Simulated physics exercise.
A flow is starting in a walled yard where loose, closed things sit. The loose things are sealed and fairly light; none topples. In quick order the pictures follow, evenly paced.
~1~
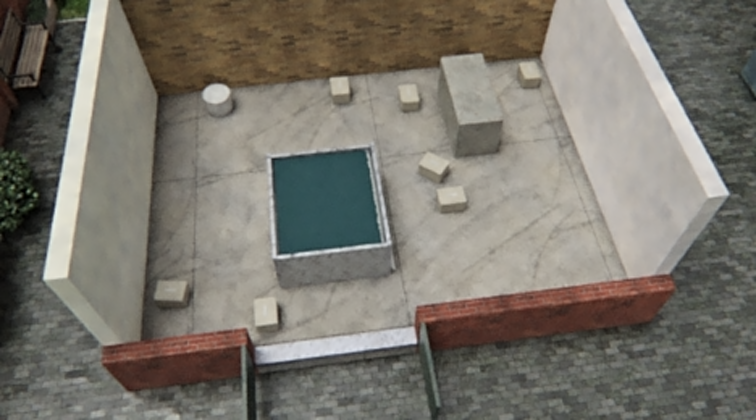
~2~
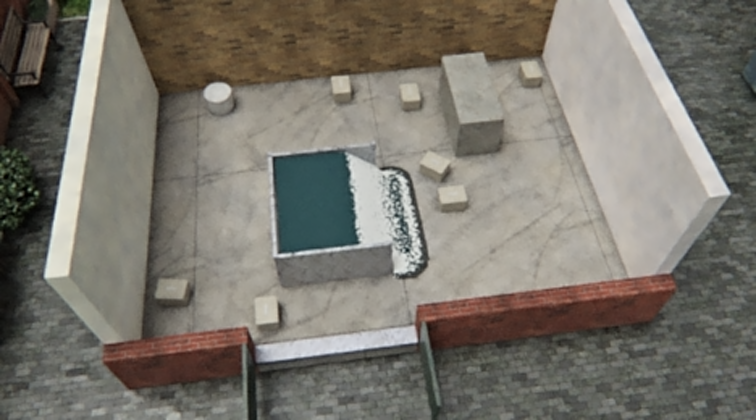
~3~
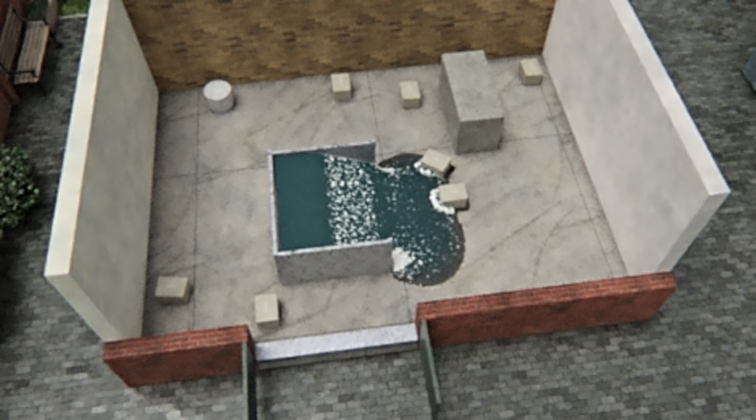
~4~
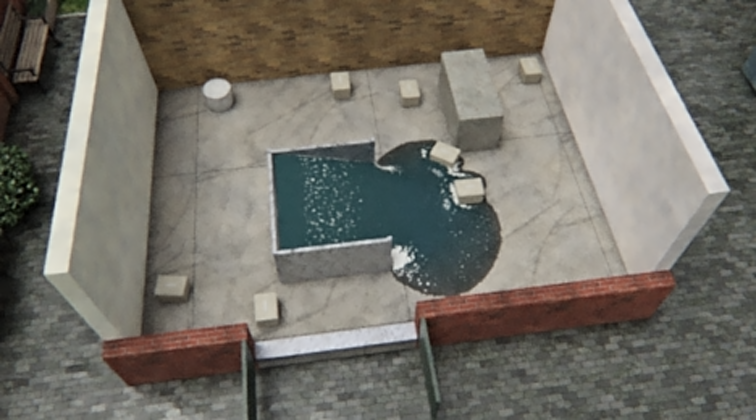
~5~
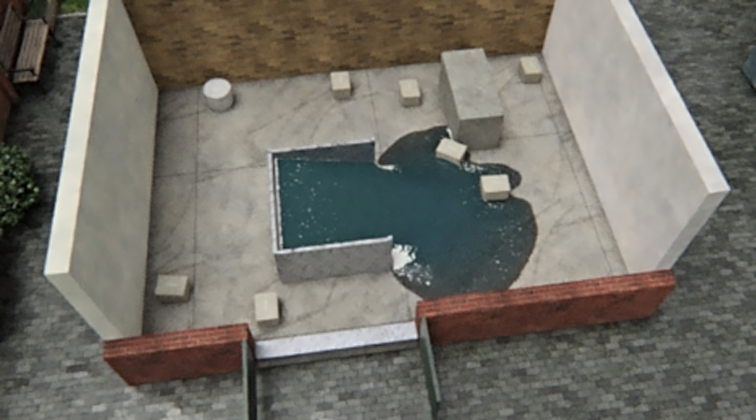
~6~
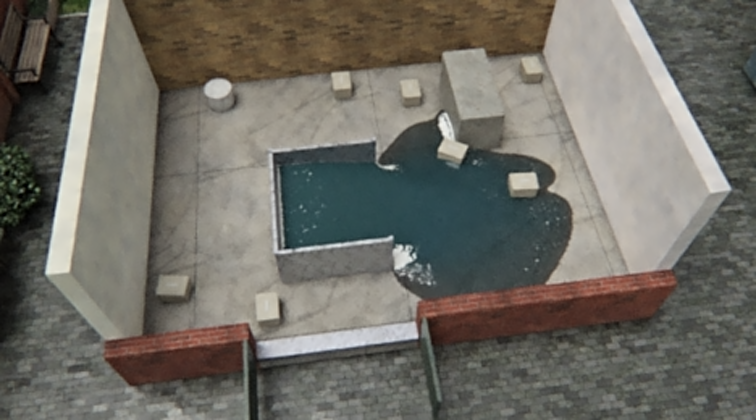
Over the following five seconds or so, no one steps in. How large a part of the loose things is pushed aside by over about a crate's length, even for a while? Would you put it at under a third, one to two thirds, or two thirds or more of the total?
It sits mid-range.
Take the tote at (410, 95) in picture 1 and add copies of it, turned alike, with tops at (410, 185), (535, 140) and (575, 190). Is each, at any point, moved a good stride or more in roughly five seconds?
Copy by copy, in order: Relocated, relocated, relocated.
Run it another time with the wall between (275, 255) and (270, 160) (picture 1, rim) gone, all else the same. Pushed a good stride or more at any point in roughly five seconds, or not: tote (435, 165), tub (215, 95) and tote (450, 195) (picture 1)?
First under that mark, then beyond that mark, then under that mark.
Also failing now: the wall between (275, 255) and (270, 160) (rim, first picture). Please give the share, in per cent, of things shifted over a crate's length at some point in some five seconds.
I'd put it around 60 percent.
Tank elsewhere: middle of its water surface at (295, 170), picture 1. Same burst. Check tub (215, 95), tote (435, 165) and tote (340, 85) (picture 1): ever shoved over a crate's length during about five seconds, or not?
Not far, Far enough, Far enough.
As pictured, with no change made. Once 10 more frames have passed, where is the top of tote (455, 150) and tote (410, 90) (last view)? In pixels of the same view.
(521, 155) and (385, 85), roughly.
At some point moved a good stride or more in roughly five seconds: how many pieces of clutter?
5 in all.
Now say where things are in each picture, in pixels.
A tote at (452, 195), on the bottom; a tote at (434, 163), on the bottom; 0 of 8 have shifted, in the first picture.
A tote at (453, 194), on the bottom; a tote at (435, 162) rests on the ground; 0 of 8 have shifted, in the second picture.
A tote at (453, 192) rests on the ground; a tote at (436, 160), on the bottom; 0 of 8 have shifted, in the third picture.
A tote at (470, 187) rests on the ground, close to its start; a tote at (445, 152), on the bottom, close to its start; 2 of 8 have shifted, in the fourth picture.
A tote at (496, 183), on the bottom, a stride from its start; a tote at (452, 148), on the bottom, a stride from its start; 2 of 8 have shifted, in the fifth picture.
A tote at (524, 181) rests on the ground, a stride from its start; a tote at (453, 148) floats, a stride from its start; 2 of 8 have shifted, in the sixth picture.
A moment on, 1 of 8 are well off their spots; 2 afloat.
Next, 2 of 8 are well off their spots; 2 afloat.
Later, 4 of 8 are well off their spots; 3 afloat.
In the end, 5 of 8 are well off their spots, and 5 have been at some point; 3 afloat.
